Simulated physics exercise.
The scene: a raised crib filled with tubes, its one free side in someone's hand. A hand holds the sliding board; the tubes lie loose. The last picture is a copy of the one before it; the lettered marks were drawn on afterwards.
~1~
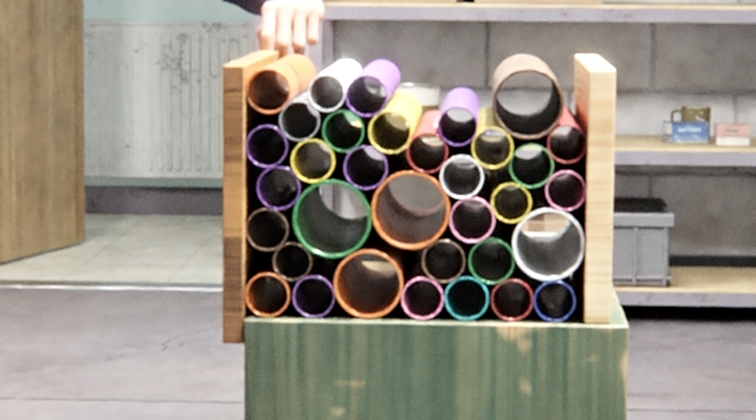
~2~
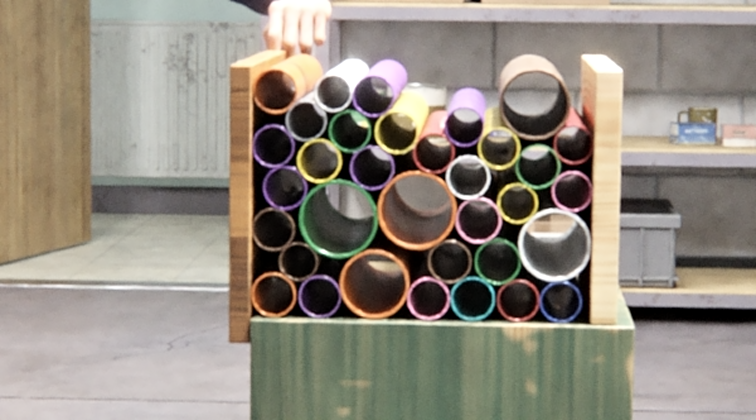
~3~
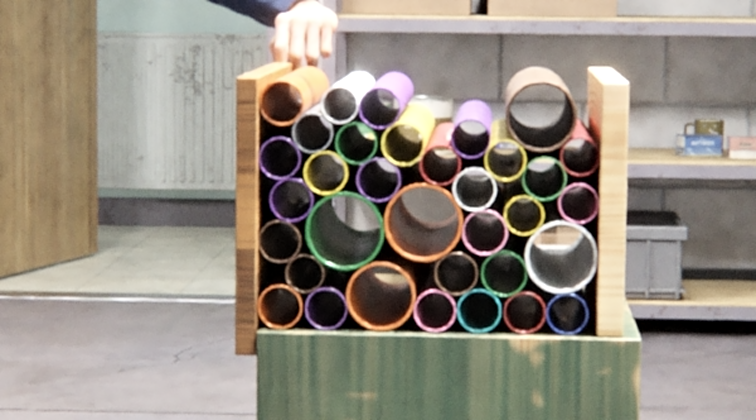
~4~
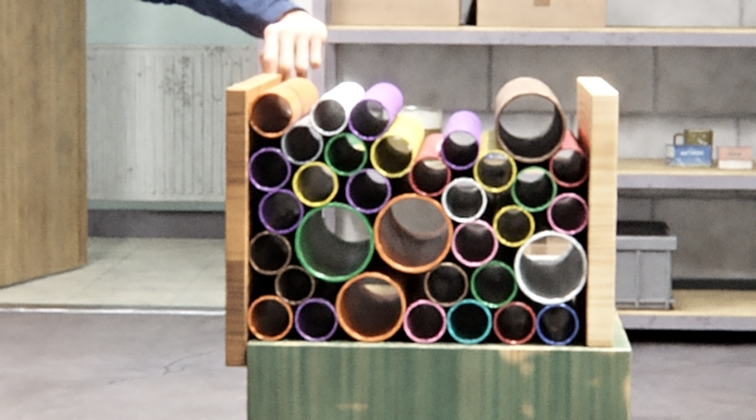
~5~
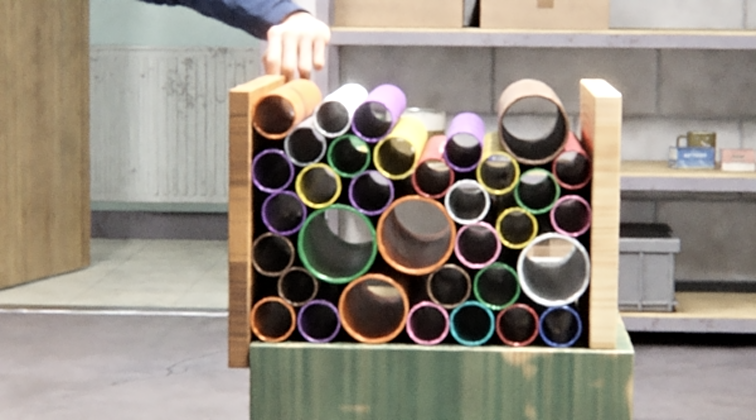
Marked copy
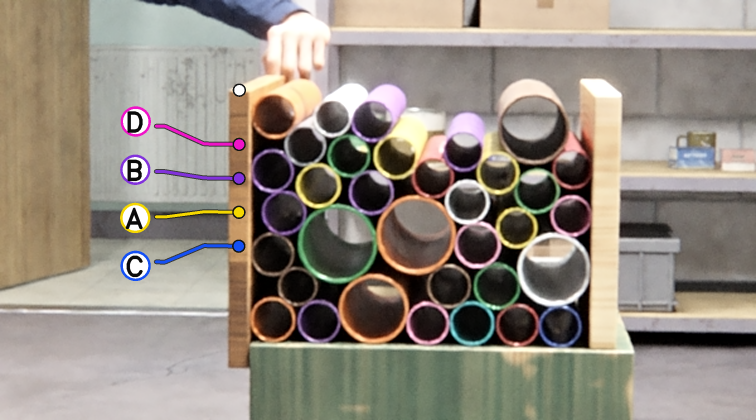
At first, a hand rests on top of the left wooden board beside a stack of colourful, loose tubes in a raised crib. The view wobbles slightly and drifts upward, showing more of the dark blue sleeve, while the hand, boards and tubes show no clear movement through to the end.
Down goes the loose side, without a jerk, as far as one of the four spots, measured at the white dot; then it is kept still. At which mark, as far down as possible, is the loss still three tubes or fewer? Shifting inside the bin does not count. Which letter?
It can be let down to B.
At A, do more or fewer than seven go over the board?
It loses fewer than seven.
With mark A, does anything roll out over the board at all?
Yes.
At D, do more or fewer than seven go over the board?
It loses fewer than seven.
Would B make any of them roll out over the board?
Yes, at B.
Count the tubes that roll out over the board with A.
It comes to four.
On the marked copy, A at (239, 212); B at (239, 178); C at (239, 246); D at (239, 144); the white dot at (240, 90).
Taking B. A third of the way, top of the board (251, 137).
Two thirds of the way, top of the board (251, 178).
When it is over, top of the board (251, 178), one out over the board.
As for the rest, A four out over the board; C four out over the board; D none out over the board.
